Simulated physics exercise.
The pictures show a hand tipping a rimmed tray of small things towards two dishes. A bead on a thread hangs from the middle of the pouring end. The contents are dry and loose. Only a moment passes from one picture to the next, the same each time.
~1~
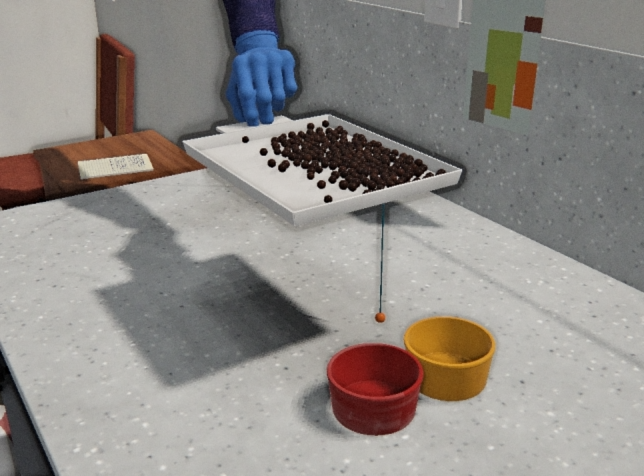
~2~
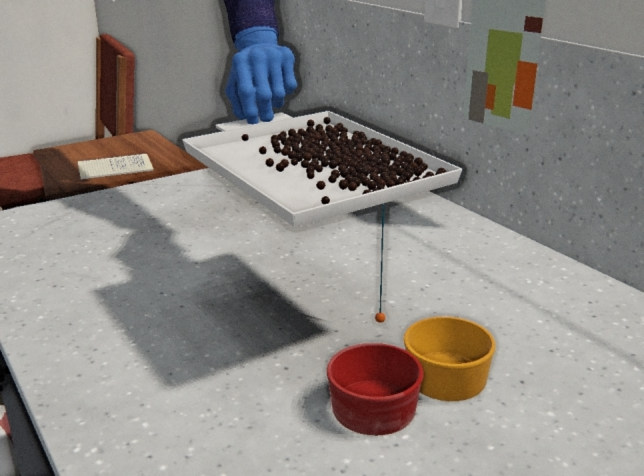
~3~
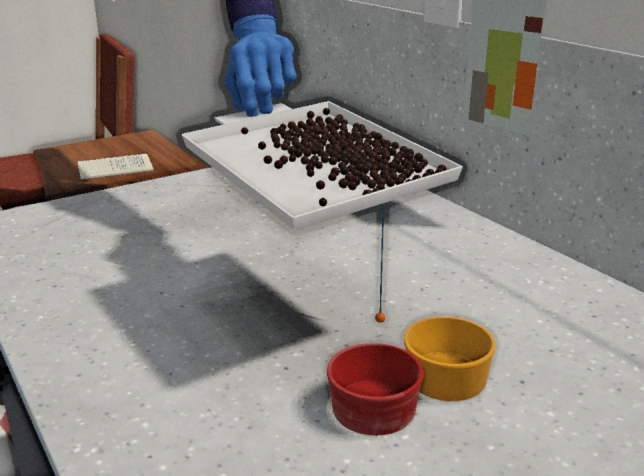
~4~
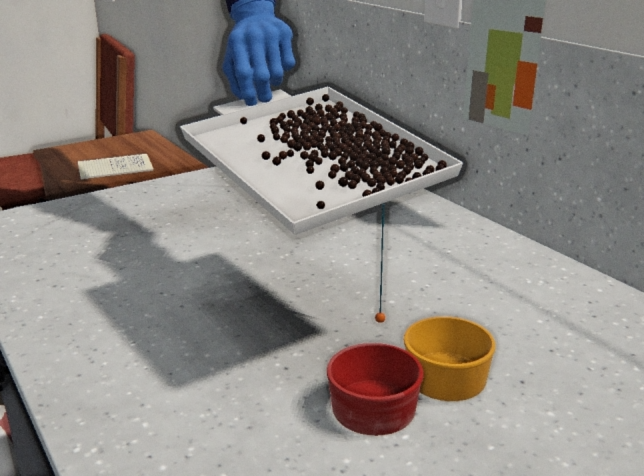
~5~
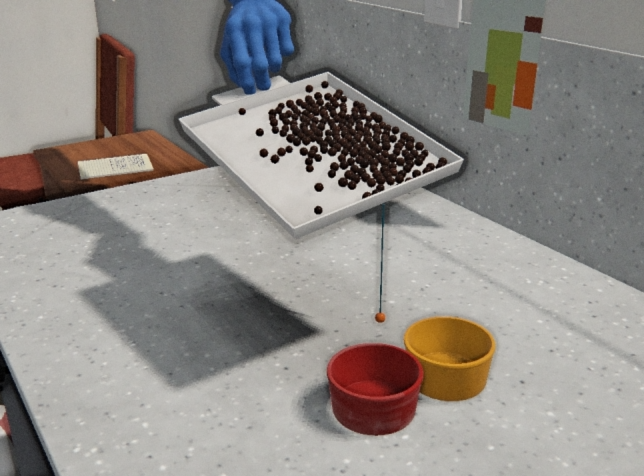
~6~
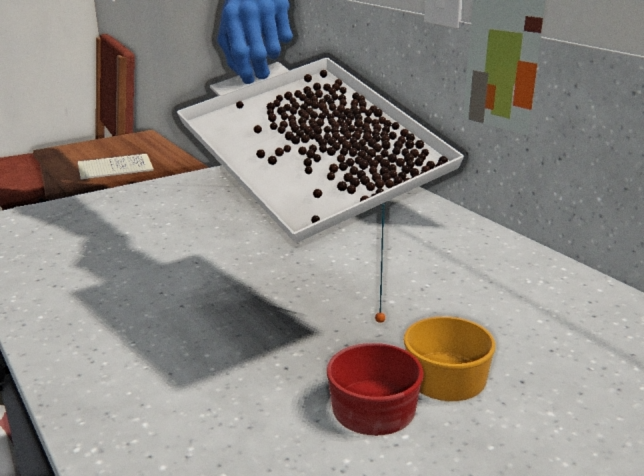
On a speckled grey countertop, a blue-gloved hand holds a white rimmed tray of dark chocolate balls above a red dish and a yellow one, a small orange bead hanging from its near end. The hand rises gradually, lifting the back of the tray and steepening its slant towards the front.
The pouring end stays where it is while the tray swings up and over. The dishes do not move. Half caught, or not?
In the dishes lies under half of it.
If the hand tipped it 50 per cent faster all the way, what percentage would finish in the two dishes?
Near 0 %.
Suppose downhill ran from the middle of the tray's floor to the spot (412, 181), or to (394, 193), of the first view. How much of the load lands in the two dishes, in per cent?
First some 20, then 60 per cent.
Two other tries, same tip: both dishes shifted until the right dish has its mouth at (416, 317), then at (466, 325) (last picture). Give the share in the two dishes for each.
Near 20 % and 0 %.
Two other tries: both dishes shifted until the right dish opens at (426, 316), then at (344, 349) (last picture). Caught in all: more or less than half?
The first try: The smaller part. The second: The larger part.
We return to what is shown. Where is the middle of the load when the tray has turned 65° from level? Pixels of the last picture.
Close to (312, 234).
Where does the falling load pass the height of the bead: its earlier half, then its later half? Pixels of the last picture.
At about (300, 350), then at (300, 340).
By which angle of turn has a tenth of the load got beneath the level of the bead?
Roughly 55°.
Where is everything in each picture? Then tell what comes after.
The first frame shows corners of the pouring end near (295, 211) and (458, 170), level; middle of the load near (349, 158), chocolate balls; left dish near (402, 409); right dish near (478, 376); bead on its thread near (380, 318).
The second frame shows corners of the pouring end near (295, 212) and (458, 169), level; middle of the load near (349, 156).
The third frame shows corners of the pouring end near (295, 215) and (458, 166), tipped barely, lowest at the left corner; middle of the load near (349, 151).
The fourth frame shows corners of the pouring end near (295, 220) and (458, 163), tipped a little, lowest at the left corner; middle of the load near (349, 144).
The fifth frame shows corners of the pouring end near (295, 226) and (459, 159), tipped a little, lowest at the left corner; middle of the load near (348, 139), only a few on the move.
The sixth frame shows corners of the pouring end near (295, 230) and (459, 156), tipped clearly, lowest at the left corner; middle of the load near (348, 136), all but a few on the move; left dish near (402, 409); right dish near (478, 376).
Shortly afterwards, tray tipped steeply; near two thirds on the tray; only a few in the left dish; near a quarter outside both; a little in the air.
Next, tray tipped past a quarter turn; only a few on the tray; a little in the left dish; the bulk outside both; a little in the air.
Some moments later, tray tipped past a quarter turn; a little in the left dish; all but a few outside both.
In the end, tray tipped past a quarter turn; a little in the left dish; none at all in the right dish; all but a few outside both.
